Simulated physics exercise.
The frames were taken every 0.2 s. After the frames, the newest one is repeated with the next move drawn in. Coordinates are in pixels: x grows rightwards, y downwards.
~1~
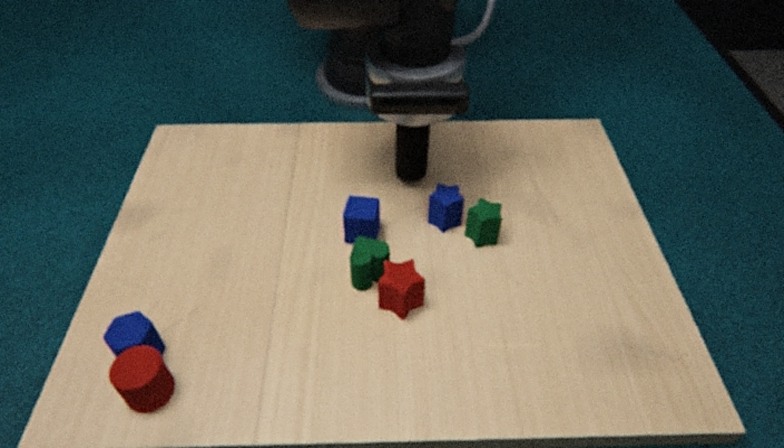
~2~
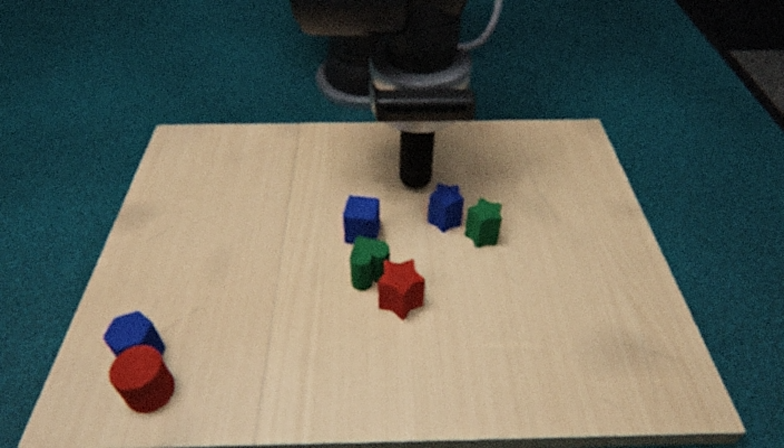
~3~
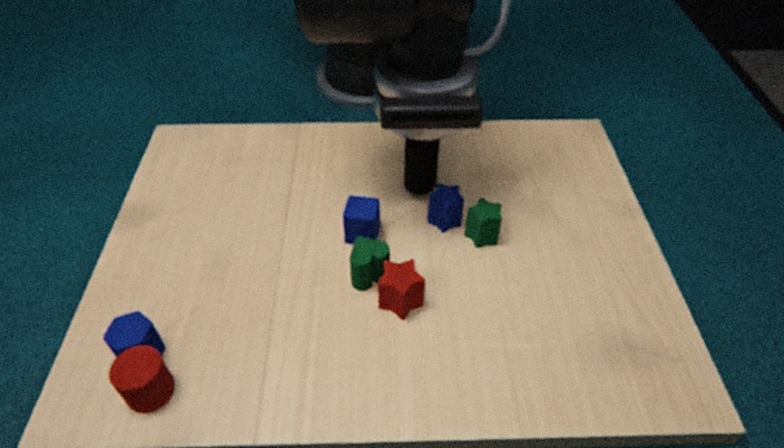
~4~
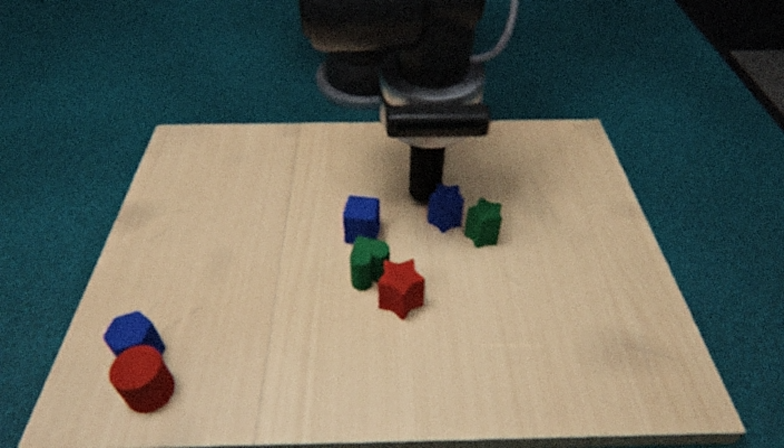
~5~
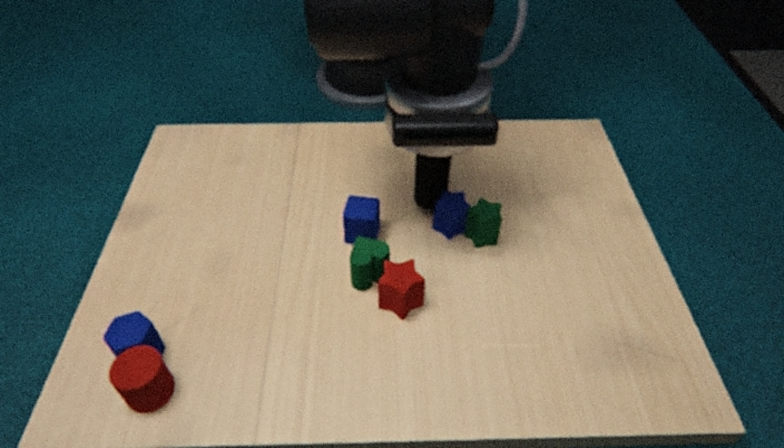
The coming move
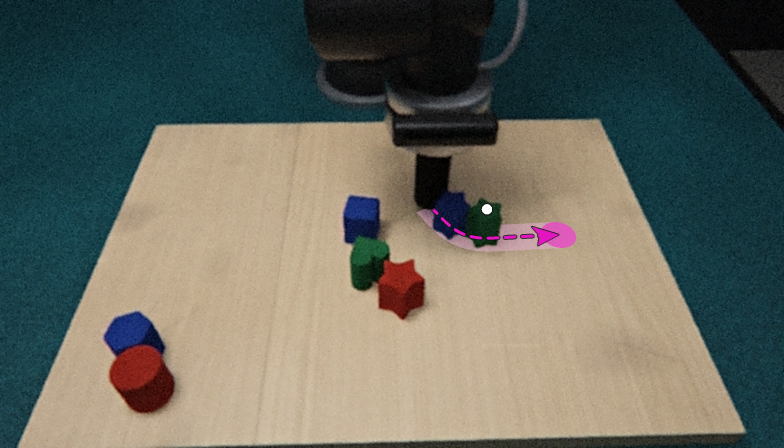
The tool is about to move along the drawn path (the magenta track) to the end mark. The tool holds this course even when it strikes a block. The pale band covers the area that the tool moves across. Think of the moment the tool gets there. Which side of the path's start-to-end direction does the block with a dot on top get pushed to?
Over to the right.
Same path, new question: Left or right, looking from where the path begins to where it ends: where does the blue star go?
That block drifts right.
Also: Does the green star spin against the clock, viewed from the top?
My answer is yes.
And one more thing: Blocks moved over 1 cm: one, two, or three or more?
Answer: 2.
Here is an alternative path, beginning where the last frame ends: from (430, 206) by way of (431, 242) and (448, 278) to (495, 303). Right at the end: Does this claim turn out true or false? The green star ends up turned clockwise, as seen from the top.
False
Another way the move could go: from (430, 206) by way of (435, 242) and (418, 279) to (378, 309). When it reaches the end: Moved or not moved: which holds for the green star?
It does get moved.
The line goes from (430, 206) by way of (462, 233) and (510, 237) to (558, 235); the dot is on the green star.
What follows on the original path. One third of the way, tool at (463, 226); blue star at (473, 231), turned 50° clockwise; green star at (509, 227), turned 105° anticlockwise.
Two thirds of the way, tool at (512, 230); blue star at (479, 234), turned 80° clockwise; green star at (531, 234), turned 45° anticlockwise.
At the end, tool at (561, 227); blue four-sided block unmoved; blue star at (479, 234), turned 80° clockwise; green star at (535, 234), turned 25° anticlockwise.
